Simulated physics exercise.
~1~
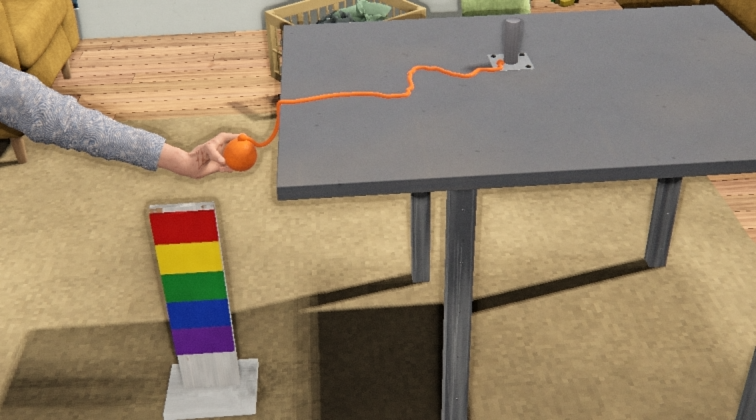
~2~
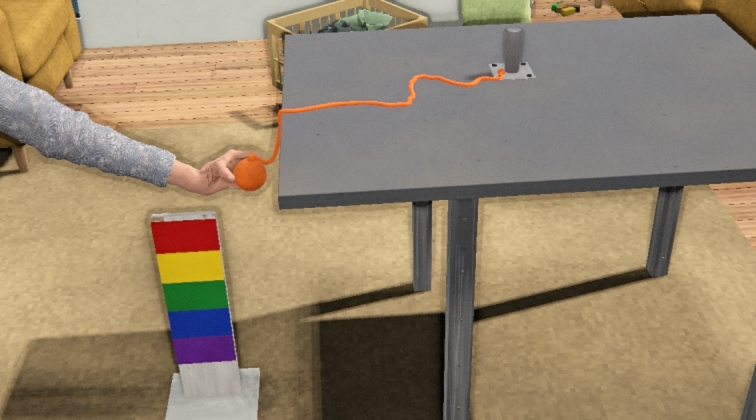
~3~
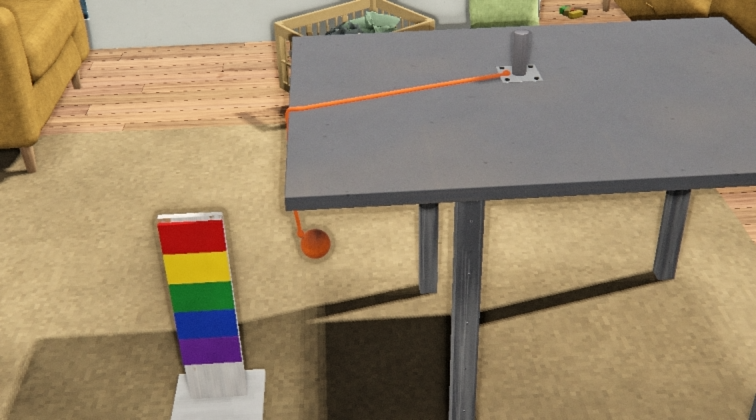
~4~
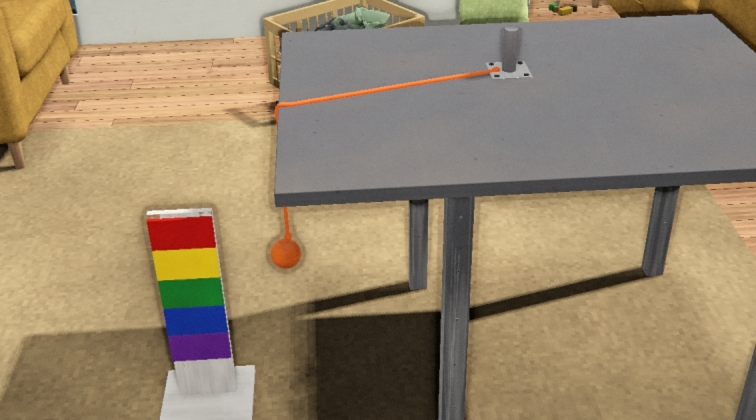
At a table's edge, a hand releases a tethered orange, which hangs level with yellow.
